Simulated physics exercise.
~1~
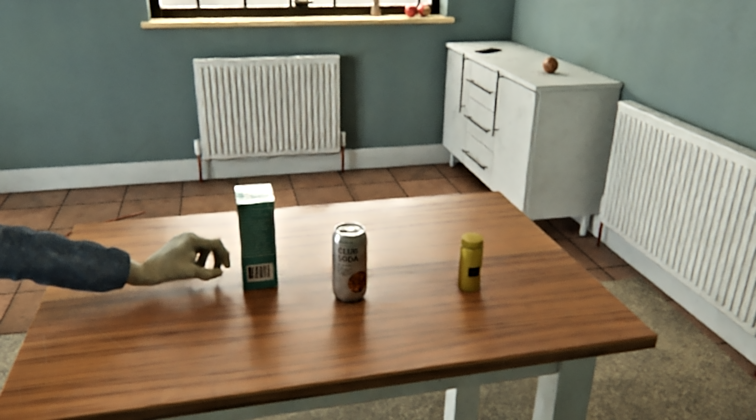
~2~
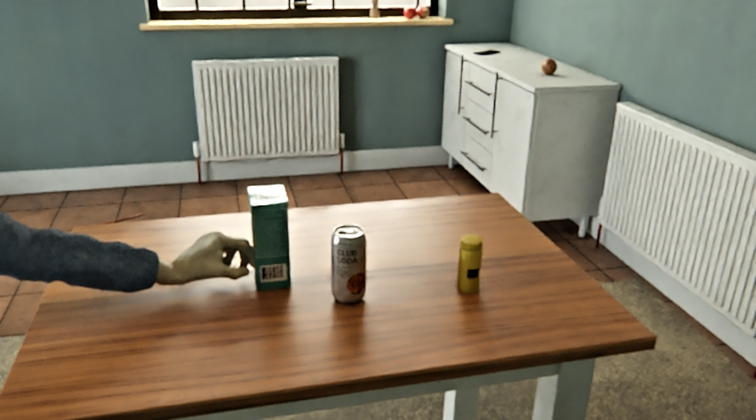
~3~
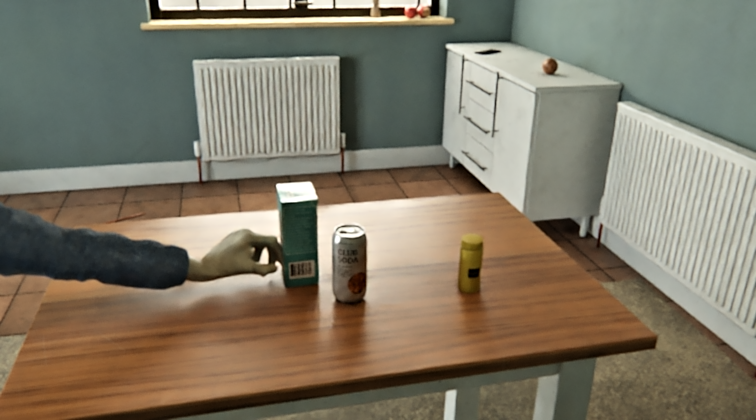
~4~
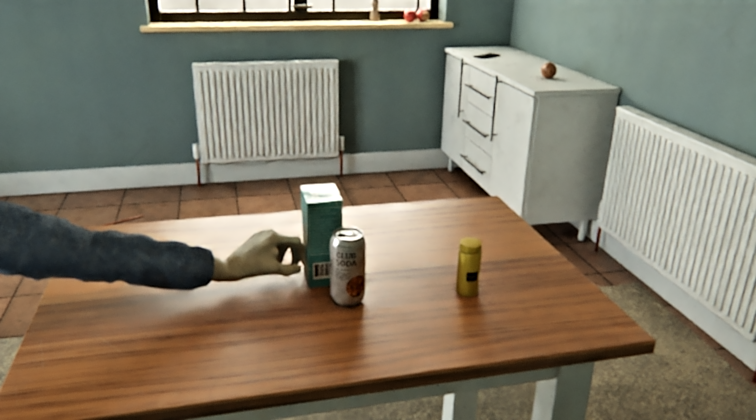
To begin with, a turquoise carton stands upright on a wooden table, with a hand in a dark sleeve reaching in from the left beside it. To the right stand a white can and a small yellow shaker. The fingertips meet the carton's side and push it slowly to the right. It slides steadily toward the can without tipping, the hand following close behind. At the end, the carton is still upright, partly behind the can, with the fingers beside it, while the can and the shaker remain standing in their places.
